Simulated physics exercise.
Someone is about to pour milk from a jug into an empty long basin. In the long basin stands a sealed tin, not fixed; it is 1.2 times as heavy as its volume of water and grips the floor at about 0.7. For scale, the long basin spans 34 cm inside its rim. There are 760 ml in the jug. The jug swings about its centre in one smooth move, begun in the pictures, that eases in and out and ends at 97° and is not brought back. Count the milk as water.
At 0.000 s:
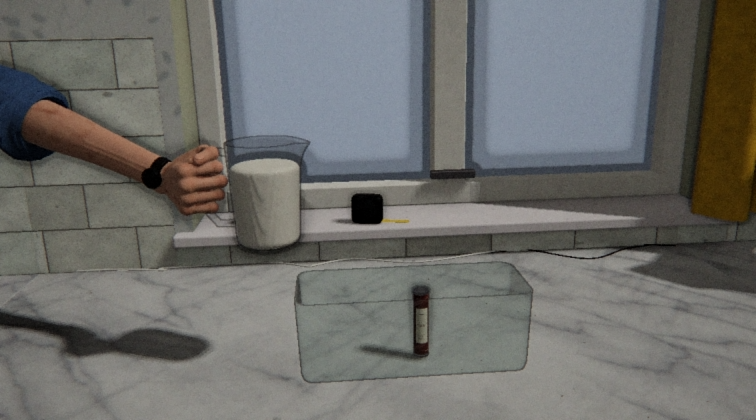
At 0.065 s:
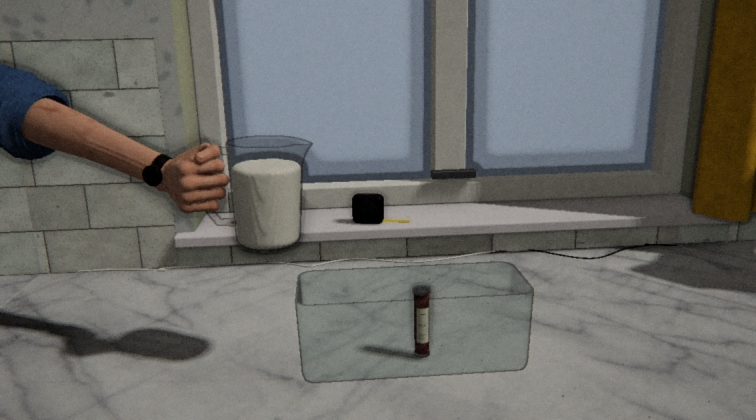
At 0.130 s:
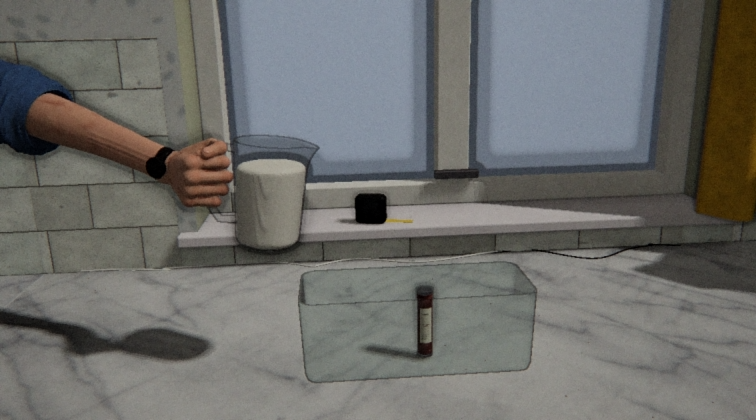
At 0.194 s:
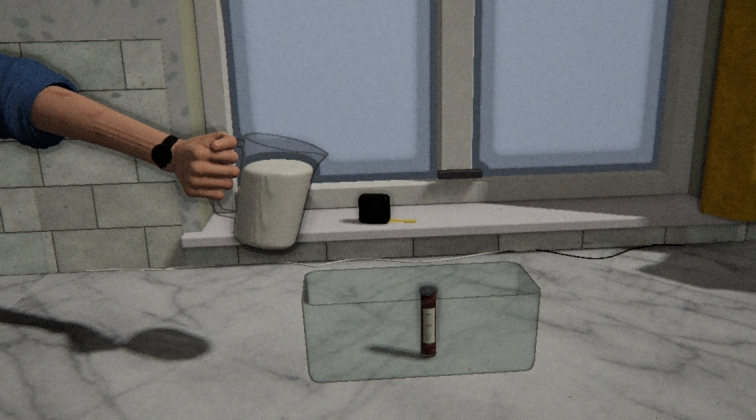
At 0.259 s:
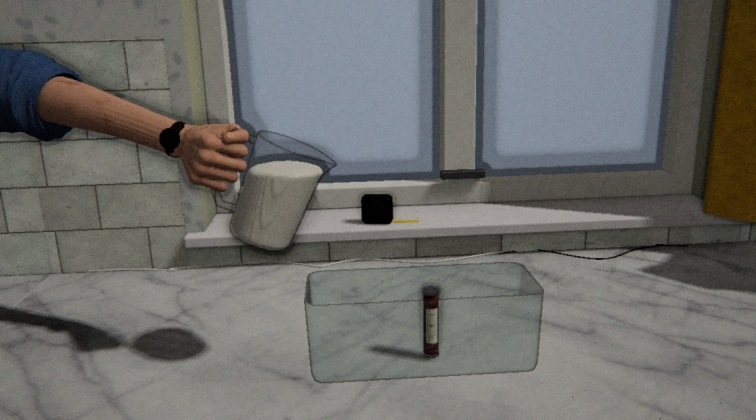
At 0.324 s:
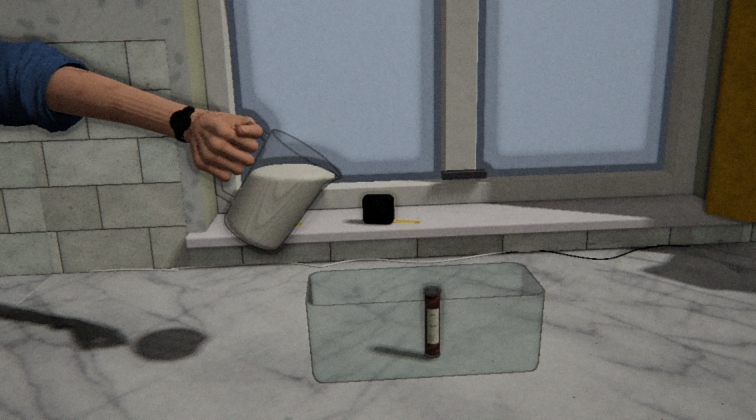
In this clip, a hand holds a glass jug of milk near a windowsill and tilts it steadily rightward, while a clear, long basin with a small dark-capped tube-like object inside sits on the marble counter.
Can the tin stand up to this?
It remains upright.
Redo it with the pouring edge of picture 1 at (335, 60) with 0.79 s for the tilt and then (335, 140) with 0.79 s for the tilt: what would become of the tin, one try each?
First it goes over; then it goes over.
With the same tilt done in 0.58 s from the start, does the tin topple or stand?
The tin keeps standing.
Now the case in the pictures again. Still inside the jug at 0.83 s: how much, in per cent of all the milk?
Some 34 per cent.
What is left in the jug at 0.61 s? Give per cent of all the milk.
Some 76 per cent.
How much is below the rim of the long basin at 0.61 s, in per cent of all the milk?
Near 6 in a hundred.
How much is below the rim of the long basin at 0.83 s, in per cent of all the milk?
Near 46 in a hundred.
After 0.61 s the tilt is 86° and 75 per cent is still to pour; the tin stands where it began.
After 0.83 s the tilt is 97° and 33 per cent is still to pour; the tin stands where it began.
After 1.05 s the tilt is 97° and 10 per cent is still to pour; the tin stands where it began.
After 1.29 s the tilt is 97° and 2 per cent is still to pour; the tin stands where it began.
In the end the tin stands where it began.
